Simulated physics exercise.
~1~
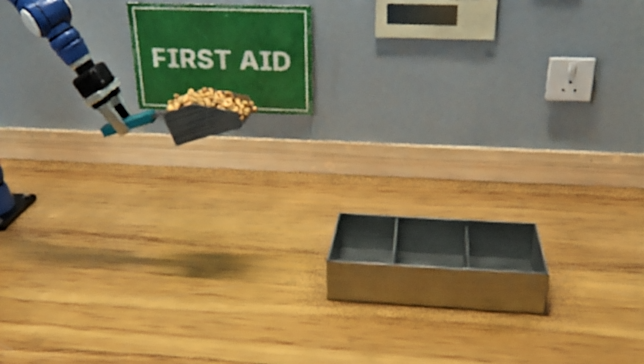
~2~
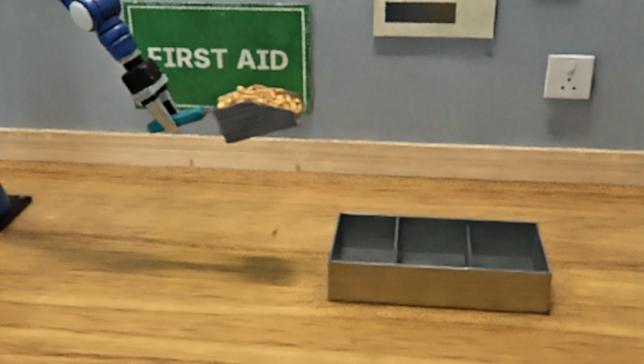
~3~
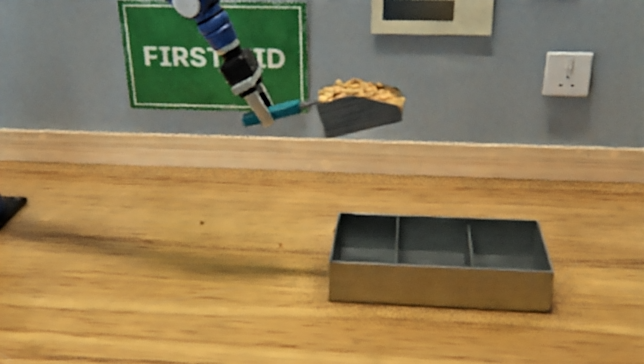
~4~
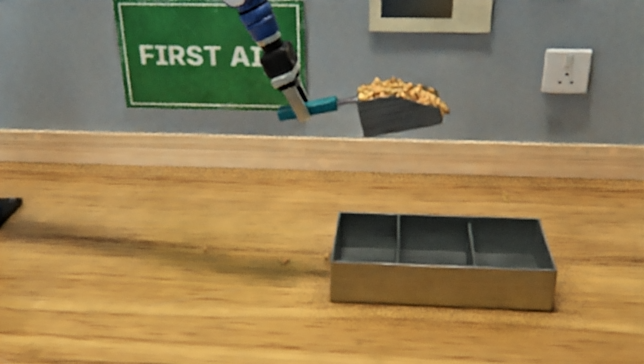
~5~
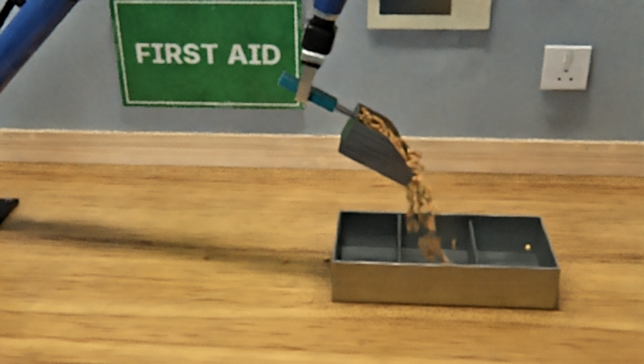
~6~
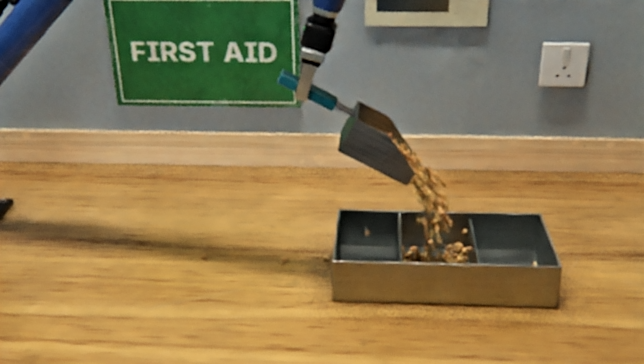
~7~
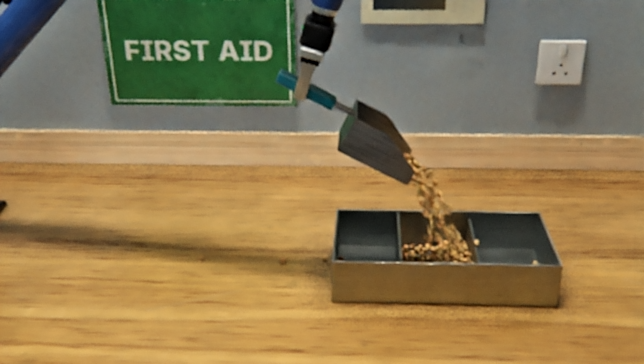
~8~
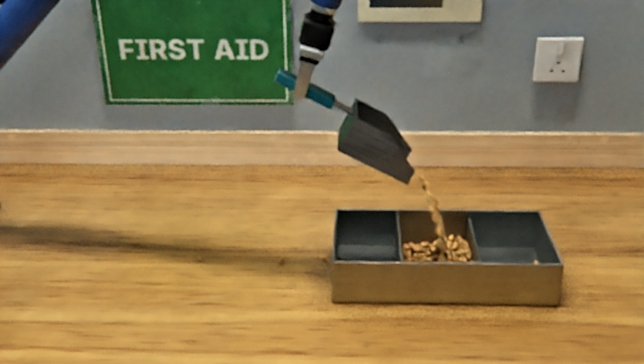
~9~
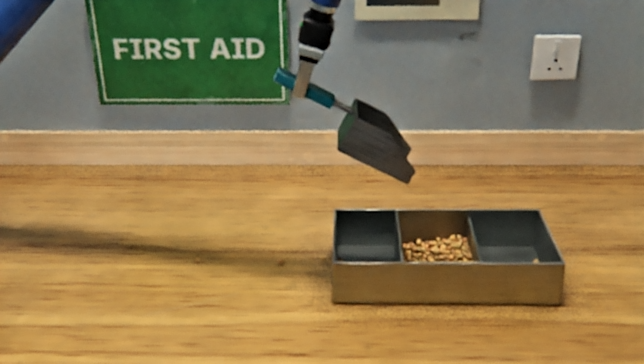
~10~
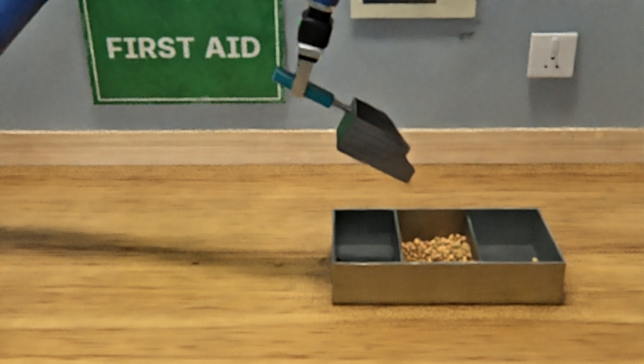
A robot arm carries a loaded scoop right and tips its chickpeas into the box's middle part.
